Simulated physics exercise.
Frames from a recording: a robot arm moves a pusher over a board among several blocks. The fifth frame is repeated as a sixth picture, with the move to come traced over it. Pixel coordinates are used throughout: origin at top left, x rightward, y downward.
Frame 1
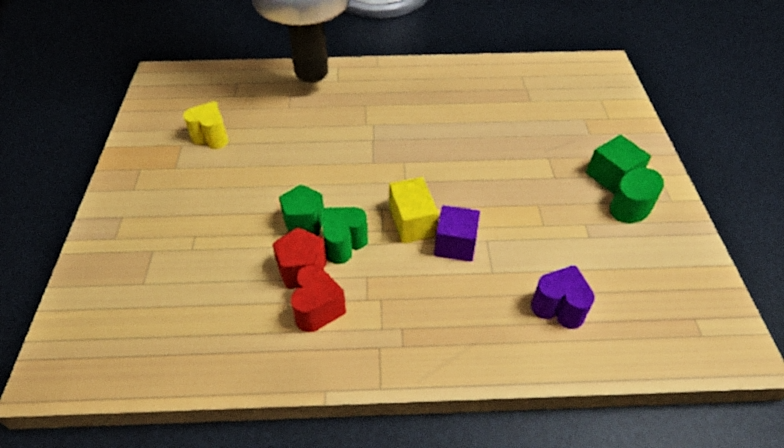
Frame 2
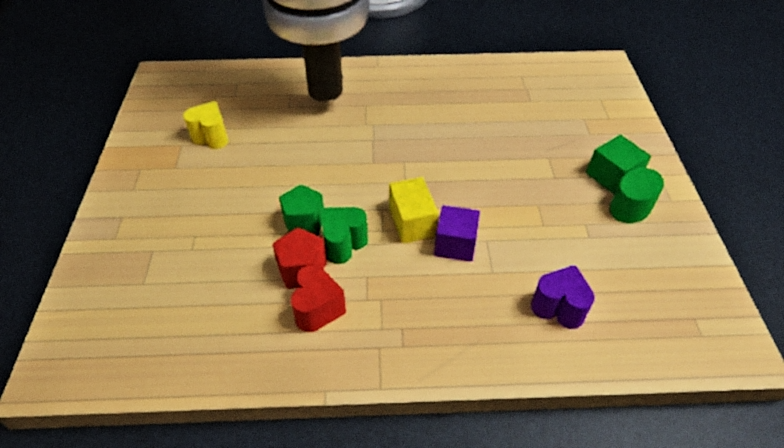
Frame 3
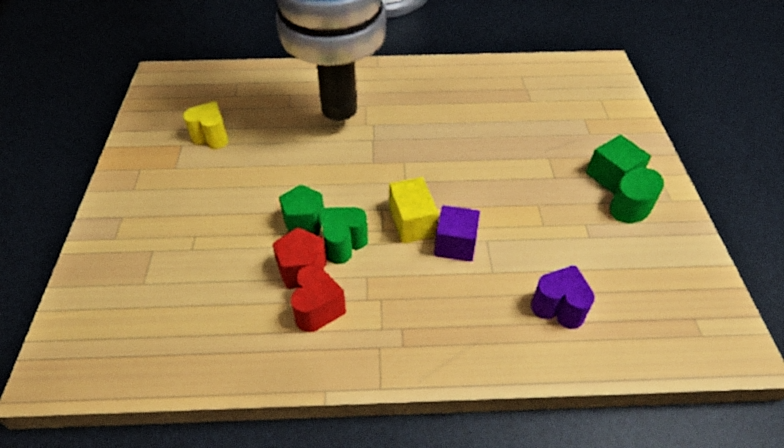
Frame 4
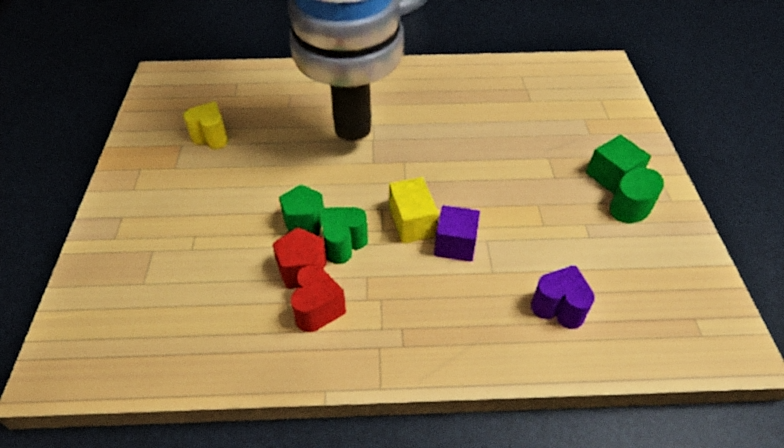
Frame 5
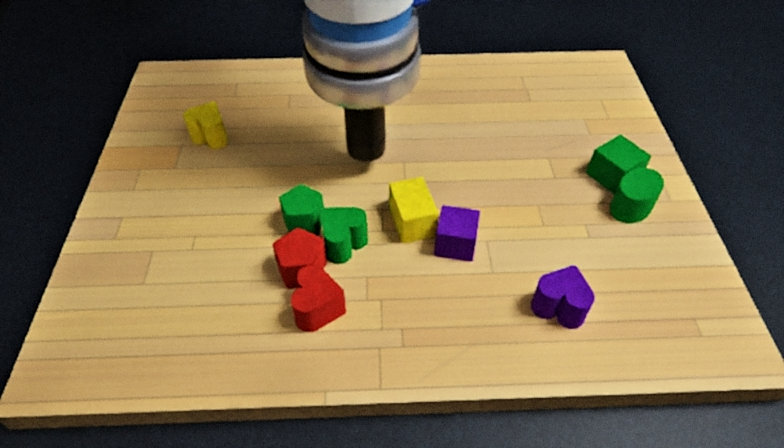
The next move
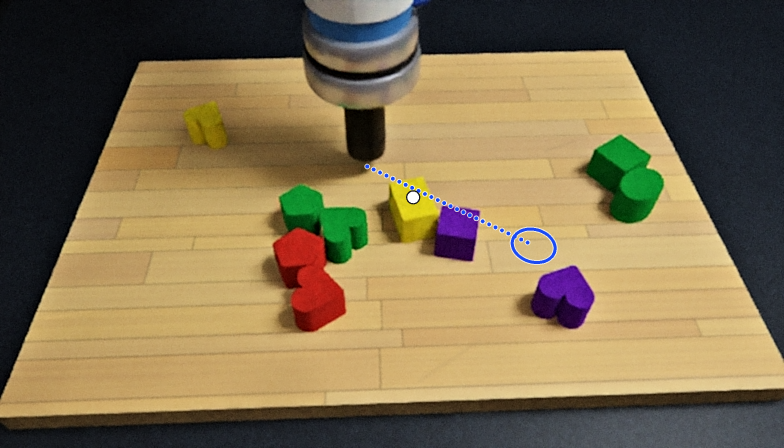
A dark-tipped pusher on a silver, white and blue robot arm hangs over a pale wooden board on a dark surface, seen from above at an angle. Red and green blocks cluster left of centre beside a yellow and a purple cube, with a yellow heart upper left, green blocks right and a purple heart lower right. The pusher glides slightly rightward and toward the viewer, while the blocks and camera stay still.
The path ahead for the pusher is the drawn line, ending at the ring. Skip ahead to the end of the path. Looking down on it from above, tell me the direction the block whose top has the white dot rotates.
It is turned clockwise.
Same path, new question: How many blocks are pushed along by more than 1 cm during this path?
Expect one.
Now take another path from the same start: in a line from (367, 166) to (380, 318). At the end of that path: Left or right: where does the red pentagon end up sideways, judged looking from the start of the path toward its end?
Well, taking the path from its start to its end as straight ahead, the red pentagon moves to the right.
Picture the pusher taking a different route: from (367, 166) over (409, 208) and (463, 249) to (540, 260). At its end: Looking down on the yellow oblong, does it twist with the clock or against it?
From above, the turn goes clockwise.
Drawn move, straight from (367, 166) to (534, 245); the dot is on the yellow oblong.
On the path given first. One third of the way, pusher (420, 175); yellow oblong (417, 202), turned 15° clockwise.
Two thirds of the way, pusher (477, 201); yellow oblong (421, 210), turned 40° clockwise.
At the end, pusher (538, 229); yellow oblong (421, 210), turned 40° clockwise; purple square piece (463, 224), turned 15° clockwise; purple heart-shaped block still.
